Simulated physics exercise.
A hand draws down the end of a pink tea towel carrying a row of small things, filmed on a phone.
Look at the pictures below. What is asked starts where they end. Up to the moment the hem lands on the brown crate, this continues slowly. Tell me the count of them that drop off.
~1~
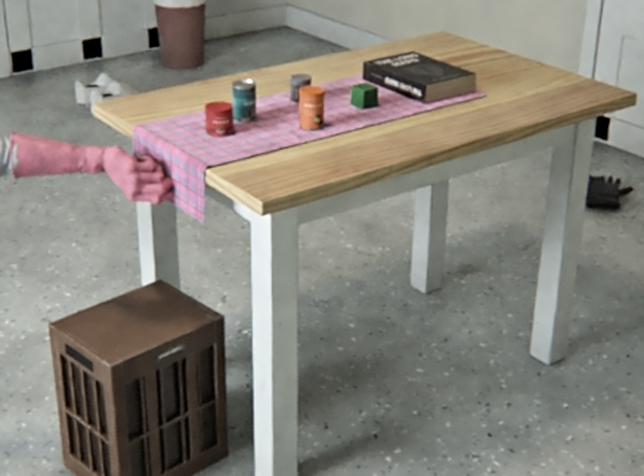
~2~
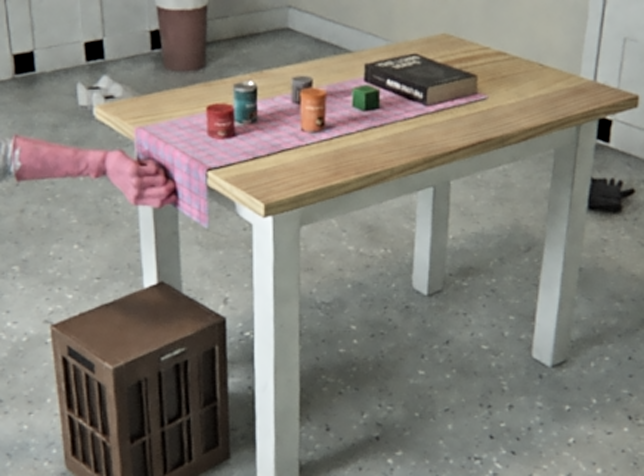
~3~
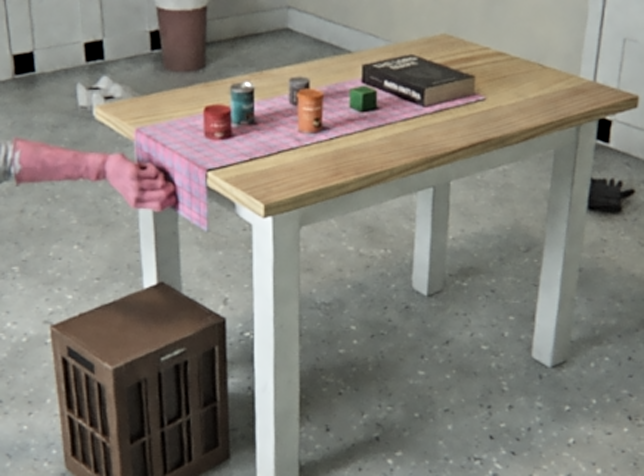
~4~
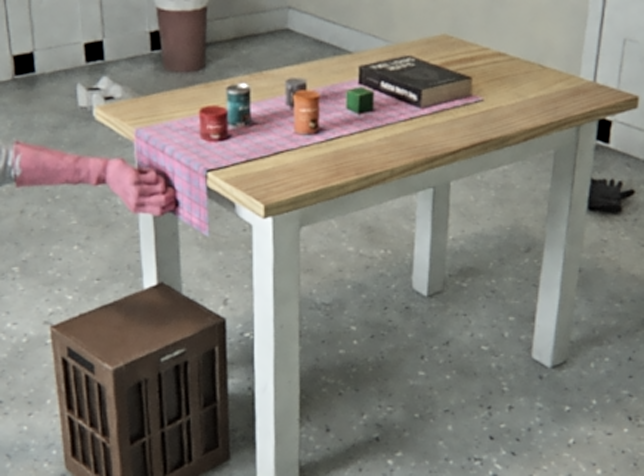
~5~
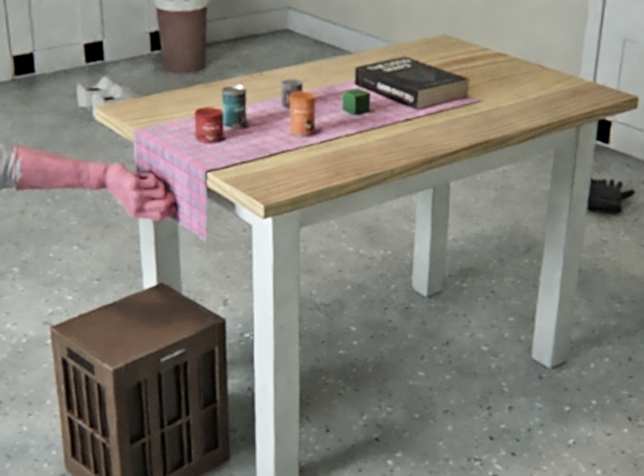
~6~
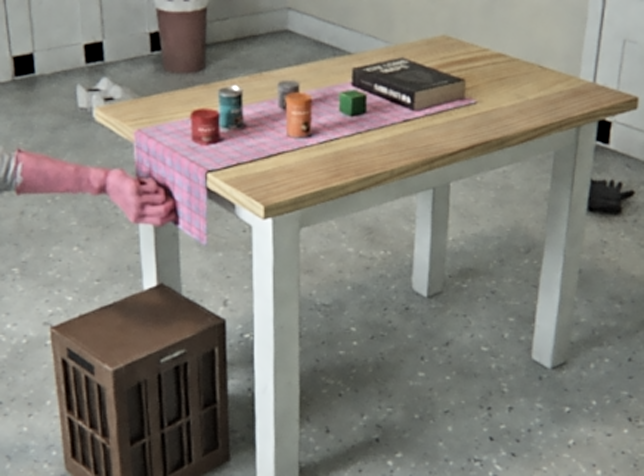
It ends with two things gone from the top.
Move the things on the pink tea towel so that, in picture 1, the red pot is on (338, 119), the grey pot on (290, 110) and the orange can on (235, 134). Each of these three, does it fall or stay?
Red pot kept, grey pot kept, orange can dropped.
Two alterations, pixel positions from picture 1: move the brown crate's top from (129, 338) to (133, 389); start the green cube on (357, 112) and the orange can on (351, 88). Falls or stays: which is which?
The green cube stays aboard, and the orange can stays aboard.
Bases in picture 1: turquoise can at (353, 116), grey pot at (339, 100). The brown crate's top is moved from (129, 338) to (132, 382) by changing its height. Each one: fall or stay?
The turquoise can stays aboard; the grey pot stays aboard.
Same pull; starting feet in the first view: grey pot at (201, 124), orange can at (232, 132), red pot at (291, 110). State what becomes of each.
Note: Grey pot lost; orange can lost; red pot kept on top.
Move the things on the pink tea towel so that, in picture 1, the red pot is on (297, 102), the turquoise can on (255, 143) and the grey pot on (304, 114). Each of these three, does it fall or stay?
Red pot stays, turquoise can gone, grey pot stays.
Soon after, hem near (173, 286); red pot gone.
After that, hem on the crate; red pot and turquoise can gone.
In the end, hem on the crate; red pot and turquoise can gone. Over the edge go two.
